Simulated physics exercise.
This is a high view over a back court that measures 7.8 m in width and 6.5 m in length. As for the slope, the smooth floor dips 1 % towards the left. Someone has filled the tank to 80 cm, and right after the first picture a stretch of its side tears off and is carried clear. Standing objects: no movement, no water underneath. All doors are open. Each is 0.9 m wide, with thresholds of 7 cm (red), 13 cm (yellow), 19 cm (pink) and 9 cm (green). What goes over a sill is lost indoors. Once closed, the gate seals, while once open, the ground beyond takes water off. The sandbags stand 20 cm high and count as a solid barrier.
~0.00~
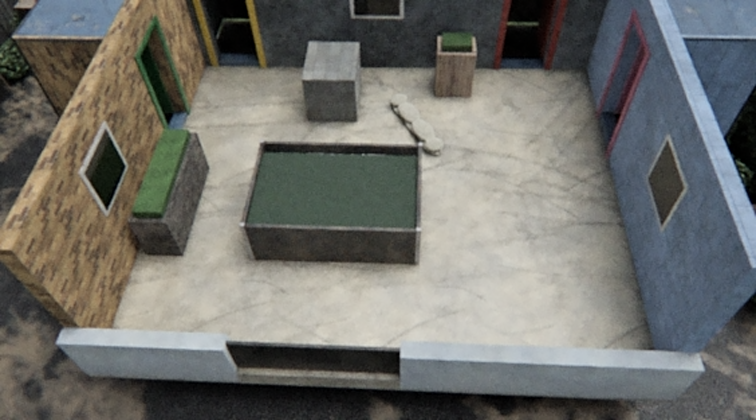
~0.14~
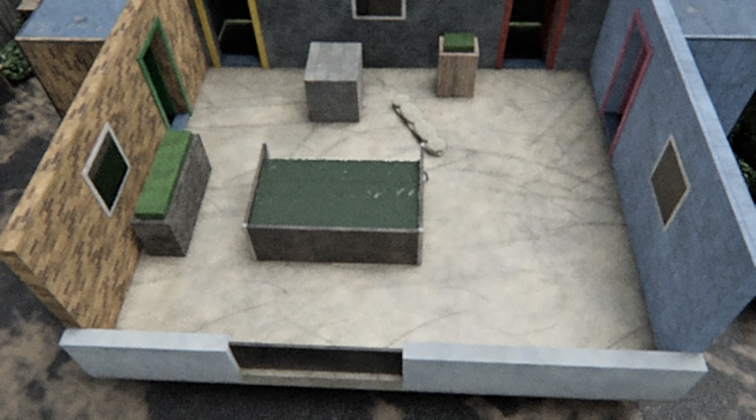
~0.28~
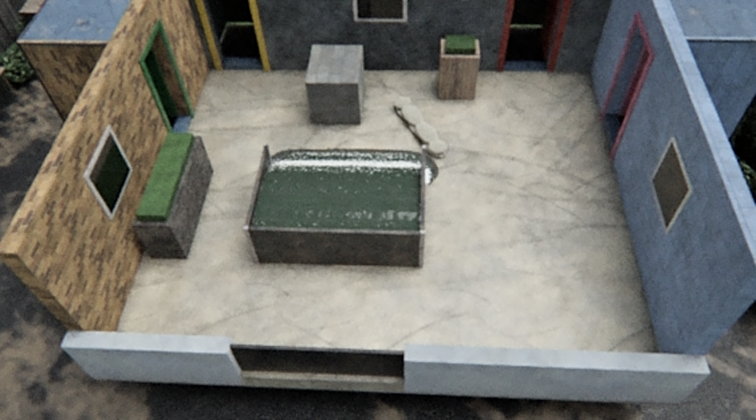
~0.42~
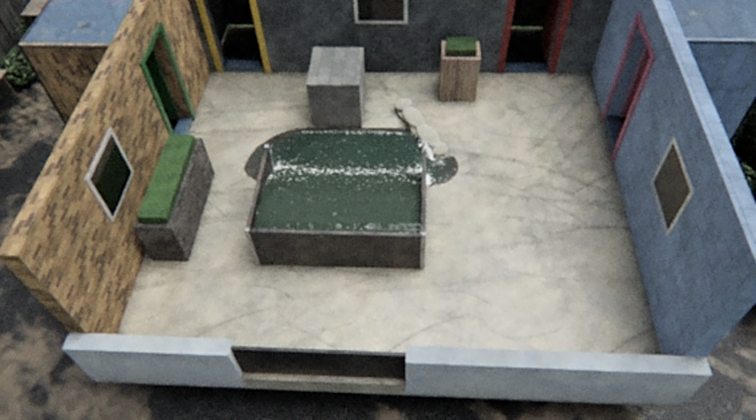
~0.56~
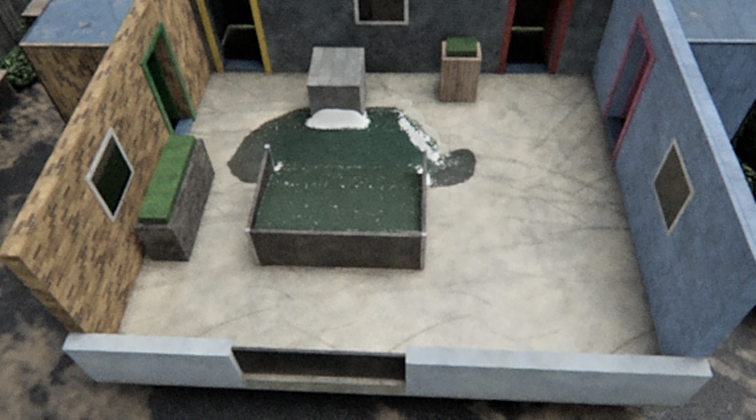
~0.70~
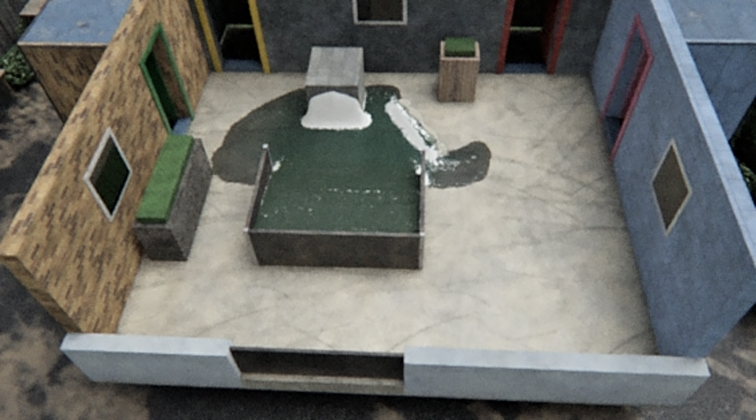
A walled court with a pale, veined floor is seen from high above, between a tan wall on the left and a blue wall on the right. A dark tank of green water sits near the middle, with a grass-topped block to its left and a grey block and sandbags behind. The tank's far side opens, and water pours out backward, foaming against the grey block and sandbags and spreading sideways.
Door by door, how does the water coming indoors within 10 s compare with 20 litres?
In order: At the red door the limit will hold; at the yellow door the limit will be broken; at the pink door the limit will hold; at the green door the limit will be broken.
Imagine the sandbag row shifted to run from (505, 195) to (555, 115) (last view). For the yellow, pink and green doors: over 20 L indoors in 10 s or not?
So then yellow is beyond it, pink is inside it and green is beyond it.
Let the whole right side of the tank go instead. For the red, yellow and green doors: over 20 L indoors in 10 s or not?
Door by door - red: Out of bounds, yellow: Within bounds, green: Within bounds.
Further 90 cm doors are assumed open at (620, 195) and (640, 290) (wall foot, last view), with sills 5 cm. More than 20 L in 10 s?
The first doorway stays inside and the second stays inside.
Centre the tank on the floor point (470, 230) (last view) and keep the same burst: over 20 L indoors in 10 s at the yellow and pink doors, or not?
Checking the limit: The yellow door is within it and the pink door is within it.
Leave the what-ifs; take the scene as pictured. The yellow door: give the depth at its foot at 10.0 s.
The depth comes to around 10.5 centimetres.
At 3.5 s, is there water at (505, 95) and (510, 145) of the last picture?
Soaked, soaked.
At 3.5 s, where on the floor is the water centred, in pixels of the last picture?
Centre: Roughly (345, 139) px.
After 1.4 s water covers 30 % of the floor and is deepest (52 cm) near (338, 132); red door not reached, yellow door 24 cm at the sill, 1 L in, pink door not reached, green door 3 cm at the sill, 0 L in.
After 2.2 s water covers 40 % of the floor and is deepest (44 cm) near (232, 82); red door 6 cm at the sill, 0 L in, yellow door 29 cm at the sill, 45 L in, pink door not reached, green door 14 cm at the sill, 1 L in.
After 3.5 s water covers 55 % of the floor and is deepest (32 cm) near (184, 172); red door 6 cm at the sill, 0 L in, yellow door 27 cm at the sill, 164 L in, pink door 7 cm at the sill, 0 L in, green door 22 cm at the sill, 92 L in.
After 6.0 s water covers 75 % of the floor and is deepest (18 cm) near (182, 151); red door 5 cm at the sill, 2 L in, yellow door 15 cm at the sill, 214 L in, pink door 6 cm at the sill, 0 L in, green door 18 cm at the sill, 234 L in.
After 10.0 s water covers 95 % of the floor and is deepest (14 cm) near (209, 76); red door 5 cm at the sill, 3 L in, yellow door 11 cm at the sill, 217 L in, pink door 2 cm at the sill, 0 L in, green door 11 cm at the sill, 295 L in.
